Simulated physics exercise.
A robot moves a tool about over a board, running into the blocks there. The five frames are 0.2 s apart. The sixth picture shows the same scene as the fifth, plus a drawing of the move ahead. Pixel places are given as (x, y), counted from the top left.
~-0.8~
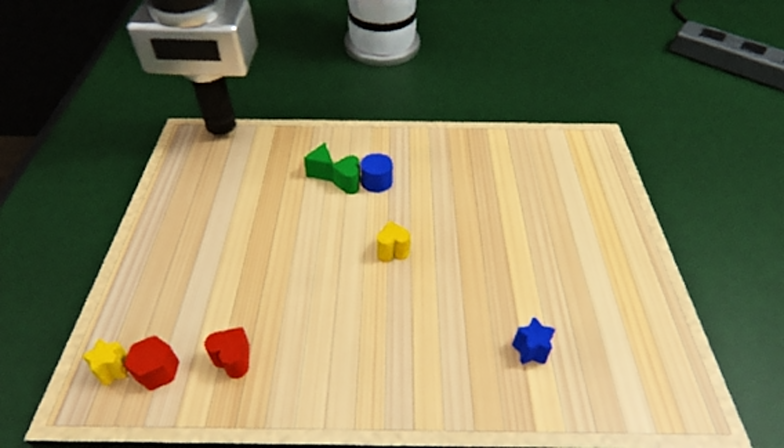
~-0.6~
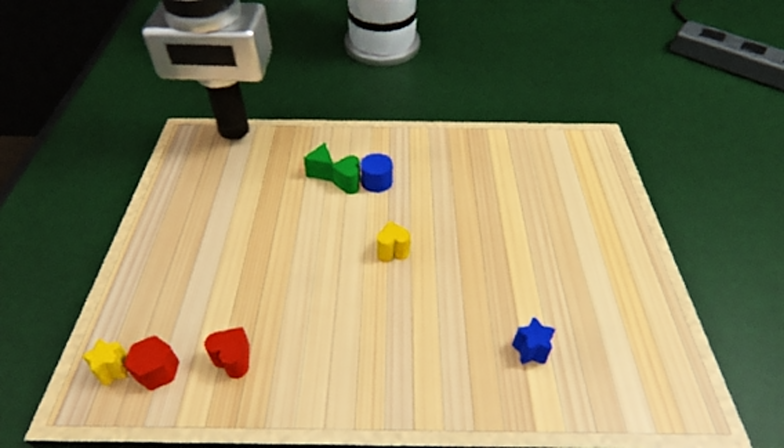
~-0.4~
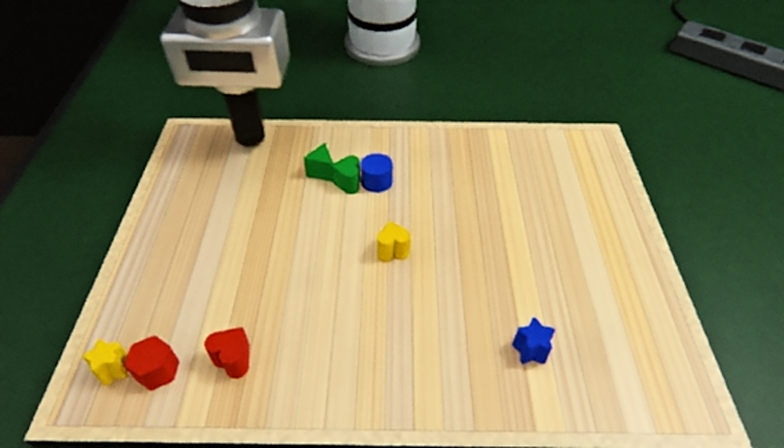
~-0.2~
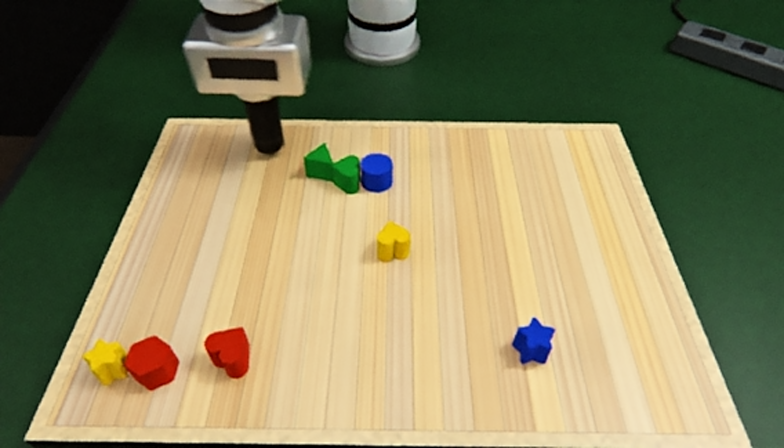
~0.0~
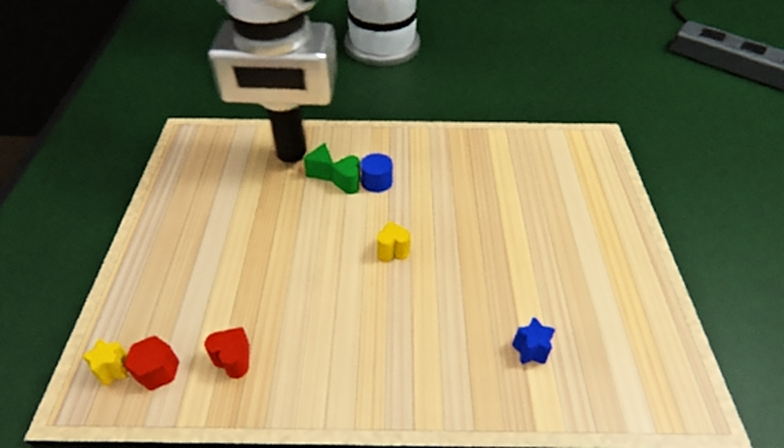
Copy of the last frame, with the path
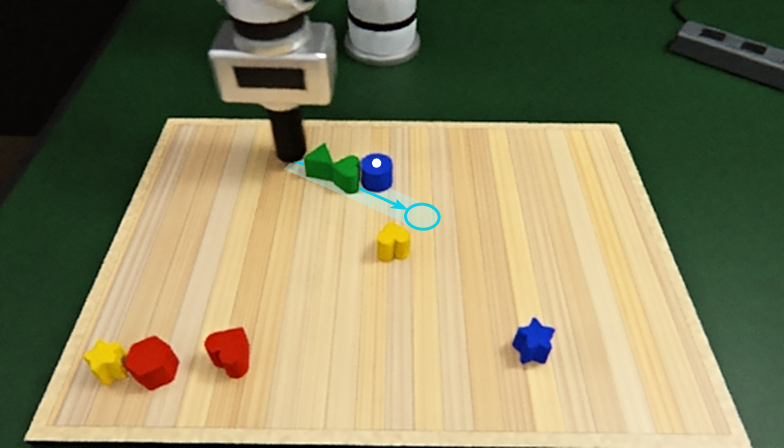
A light wooden board on a dark green surface is seen from above at an angle, with the camera still. Green triangular and heart blocks touch beside a blue round one near the top, above a yellow heart, with a blue star lower right and a yellow star, red block and red heart lower left. A robot's dark-tipped tool slides right and slightly down toward the green triangle, while the blocks stay still.
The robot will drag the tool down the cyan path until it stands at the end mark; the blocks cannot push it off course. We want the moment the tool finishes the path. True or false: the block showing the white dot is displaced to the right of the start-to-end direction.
That claim is false.
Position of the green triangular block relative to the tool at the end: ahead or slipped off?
Once the path is finished, the green triangular block lies beside or behind the tool.
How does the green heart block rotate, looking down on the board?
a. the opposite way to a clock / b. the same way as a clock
I'll go with a - the opposite way to a clock.
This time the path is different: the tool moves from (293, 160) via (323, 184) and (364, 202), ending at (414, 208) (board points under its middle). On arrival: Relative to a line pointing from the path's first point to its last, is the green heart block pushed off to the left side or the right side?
That block drifts left.
The line goes from (293, 160) directly to (422, 216); the dot is on the blue circle.
What follows on the original path. One third of the way, tool at (334, 171); green triangular block at (343, 176), turned 25° clockwise; green heart block at (365, 180), turned 60° anticlockwise.
Two thirds of the way, tool at (377, 190); green triangular block at (354, 194), turned 65° clockwise; green heart block at (388, 195), turned 115° anticlockwise; blue circle at (404, 165).
At the end, tool at (423, 210); green triangular block at (354, 194), turned 65° clockwise; green heart block at (408, 215), turned 55° anticlockwise; blue circle at (409, 164); yellow heart block unmoved.
